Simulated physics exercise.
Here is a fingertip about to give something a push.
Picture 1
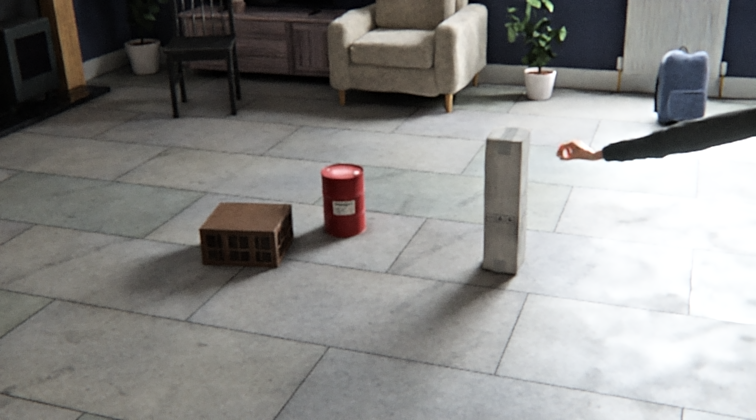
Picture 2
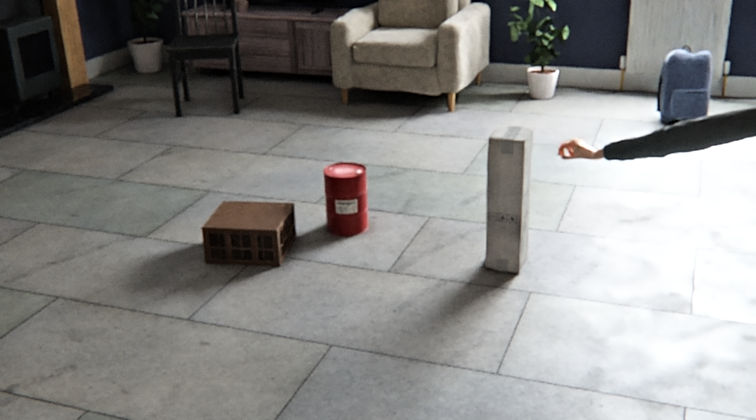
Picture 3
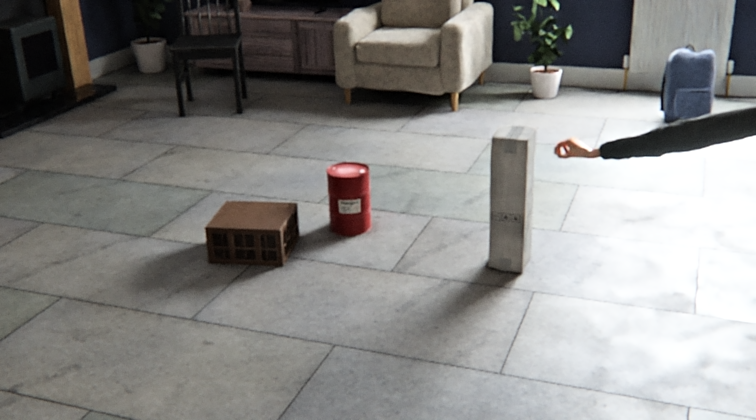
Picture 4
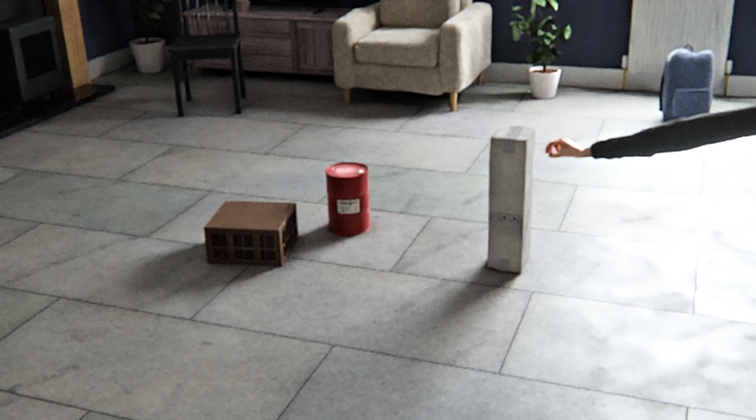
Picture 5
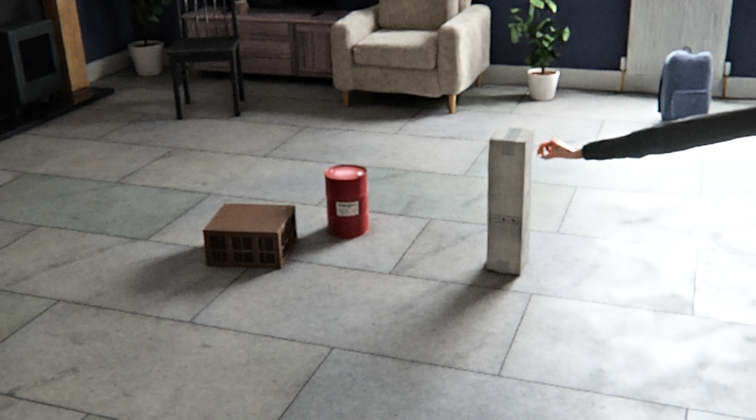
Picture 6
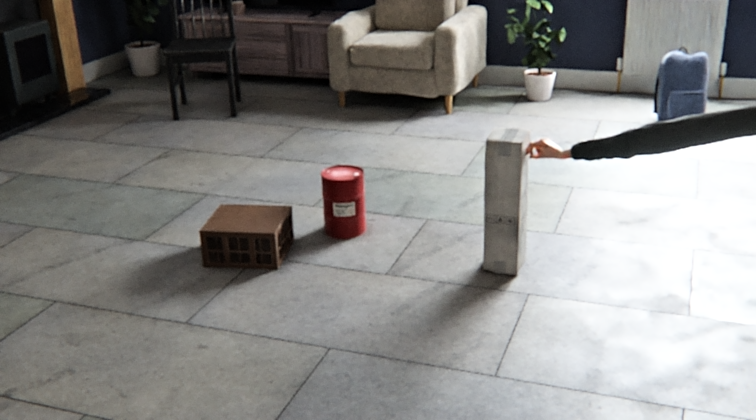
In this clip, a dark-sleeved arm reaches in from the right and moves left until its fingers meet the upper part of a tall white box, which stays upright near a red drum and a brown crate-like object.
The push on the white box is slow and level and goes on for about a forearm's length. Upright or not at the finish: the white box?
The white box topples.
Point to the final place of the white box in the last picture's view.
Around (401, 240).
Then, 0.70 s later than the last frame, white box tilted by 19° near (482, 198).
Then, 1.10 s later than the last frame, white box tilted by 59° near (441, 212).
Then, 1.40 s later than the last frame, white box on its side near (409, 228).
When it is over, lying over on the floor, white box. End places, in pixels of the last picture, white box near (401, 240).
